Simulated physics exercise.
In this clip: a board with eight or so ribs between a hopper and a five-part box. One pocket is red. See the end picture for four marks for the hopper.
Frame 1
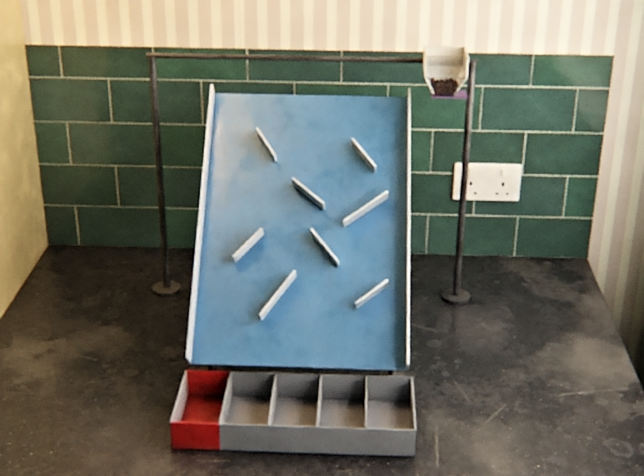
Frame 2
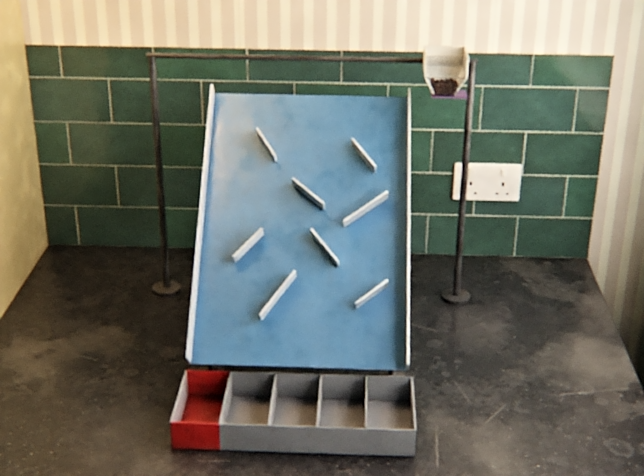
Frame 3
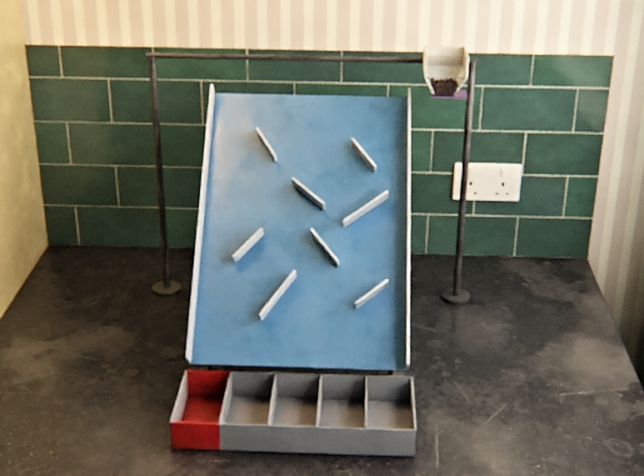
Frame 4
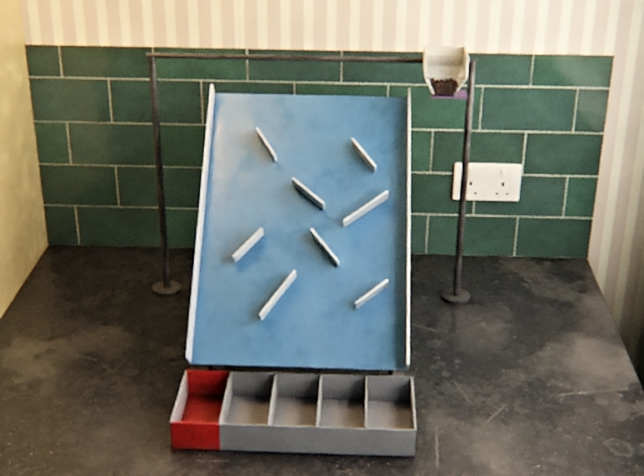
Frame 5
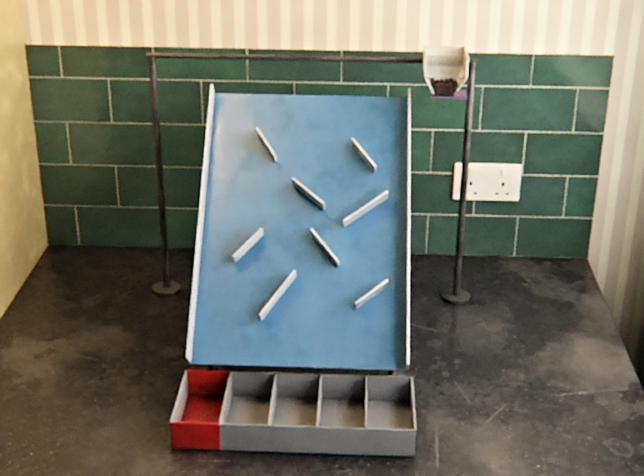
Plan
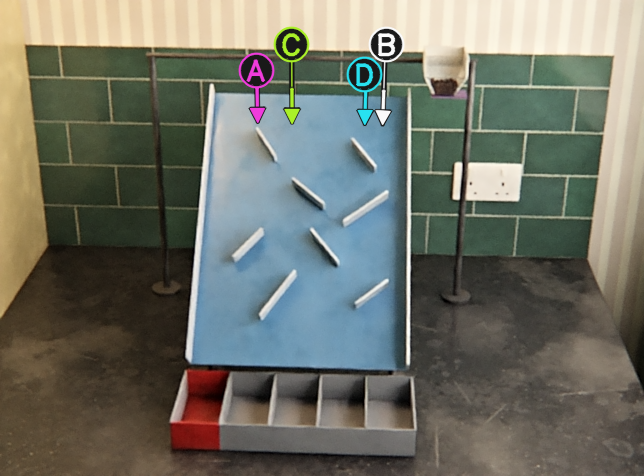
A dark, worn countertop stands against green brick-shaped tiles and striped wallpaper, seen from the front and slightly above. A tilted blue board with pale angled ribs rests in the middle, with a grey five-part box below it, its leftmost pocket red, and a small hopper of dark berries on a metal stand at the upper right. Nothing visibly moves, and the camera stays still.
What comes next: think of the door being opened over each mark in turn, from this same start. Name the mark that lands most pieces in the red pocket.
Choose A.
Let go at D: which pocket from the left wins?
It is the fifth one.
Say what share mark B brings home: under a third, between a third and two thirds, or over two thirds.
Under a third.
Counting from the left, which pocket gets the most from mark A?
The first.
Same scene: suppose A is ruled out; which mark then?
It is C.
On the marked copy, mark A meets the board at (257, 117); mark B meets the board at (382, 119); mark C meets the board at (292, 118); mark D meets the board at (364, 119).
For mark A, the larger part in the red pocket, roughly a quarter in other pockets.
For mark B, not one piece in the red pocket, almost all in other pockets, just a few outside the box.
For mark C, roughly a third in the red pocket, roughly two thirds in other pockets.
For mark D, just a few in the red pocket, almost all in other pockets, just a few outside the box.
